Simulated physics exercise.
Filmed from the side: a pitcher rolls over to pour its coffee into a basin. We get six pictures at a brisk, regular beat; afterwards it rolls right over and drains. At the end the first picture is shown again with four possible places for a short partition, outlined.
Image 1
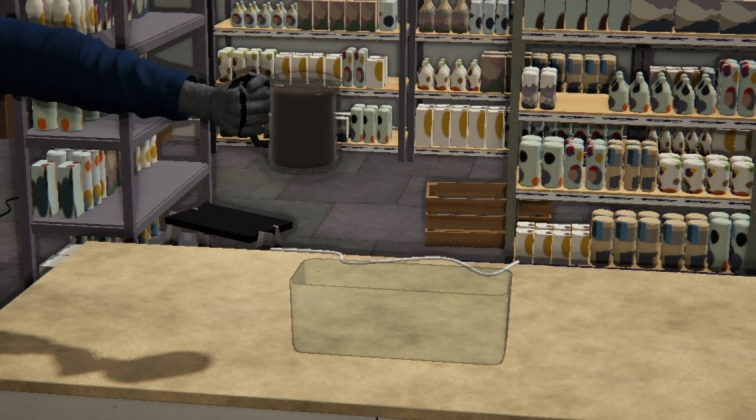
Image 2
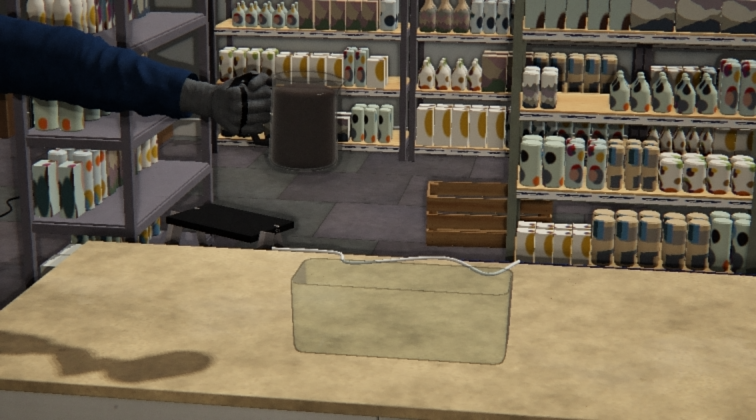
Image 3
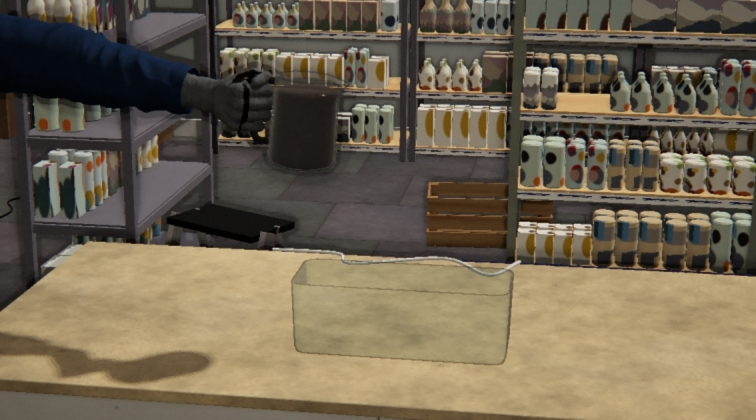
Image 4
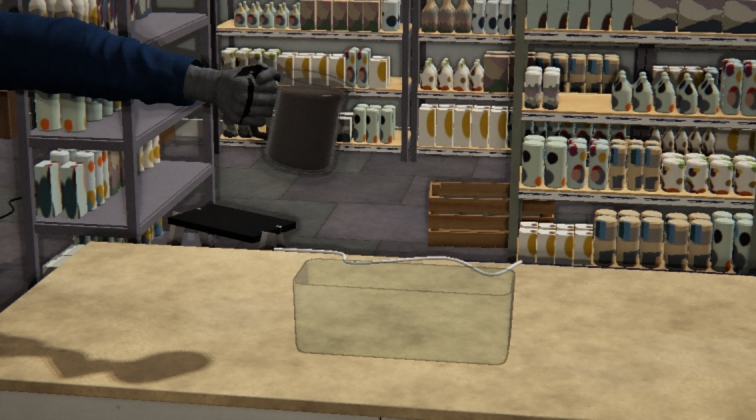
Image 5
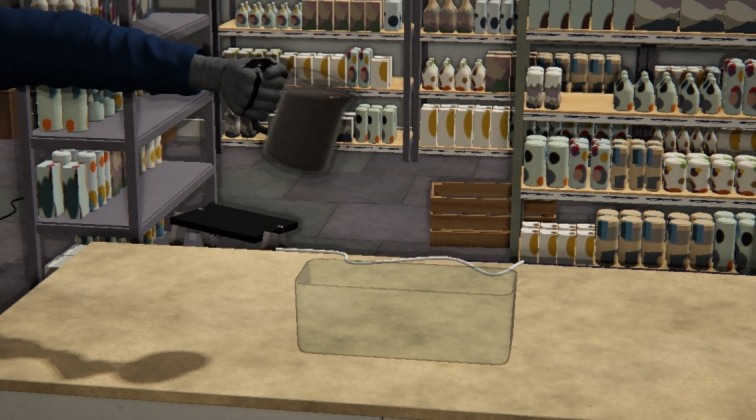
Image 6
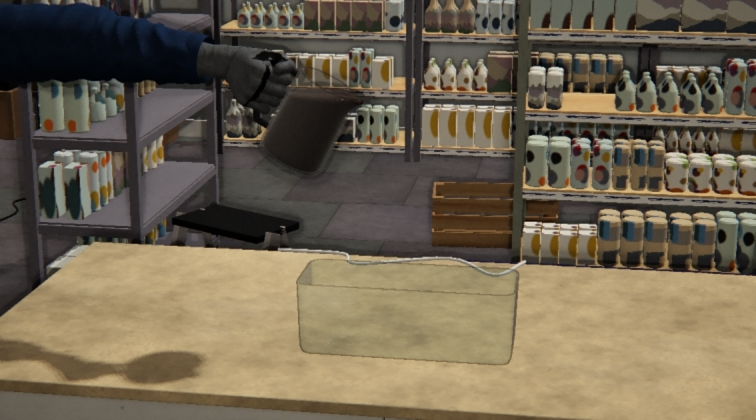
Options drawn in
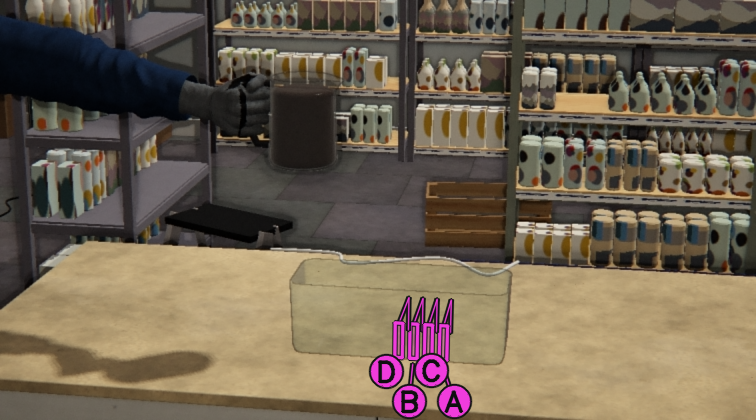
In a shop aisle, a gloved hand holds a dark pitcher upright, then tilts it rightward above a clear basin on a counter.
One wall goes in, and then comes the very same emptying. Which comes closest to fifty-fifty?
Go for B.
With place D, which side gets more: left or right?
The right one.
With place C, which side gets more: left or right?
The left side.
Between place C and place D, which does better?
D.
On the marked copy, A at (442, 365); B at (412, 363); C at (427, 364); D at (397, 362).
For place A, about 93 % ends left of the wall and 4 % right of it; 4 % is lost outside.
For place B, about 53 % ends left of the wall and 44 % right of it; 3 % is lost outside.
For place C, about 85 % ends left of the wall and 3 % right of it; 12 % is lost outside.
For place D, about 15 % ends left of the wall and 81 % right of it; 3 % is lost outside.
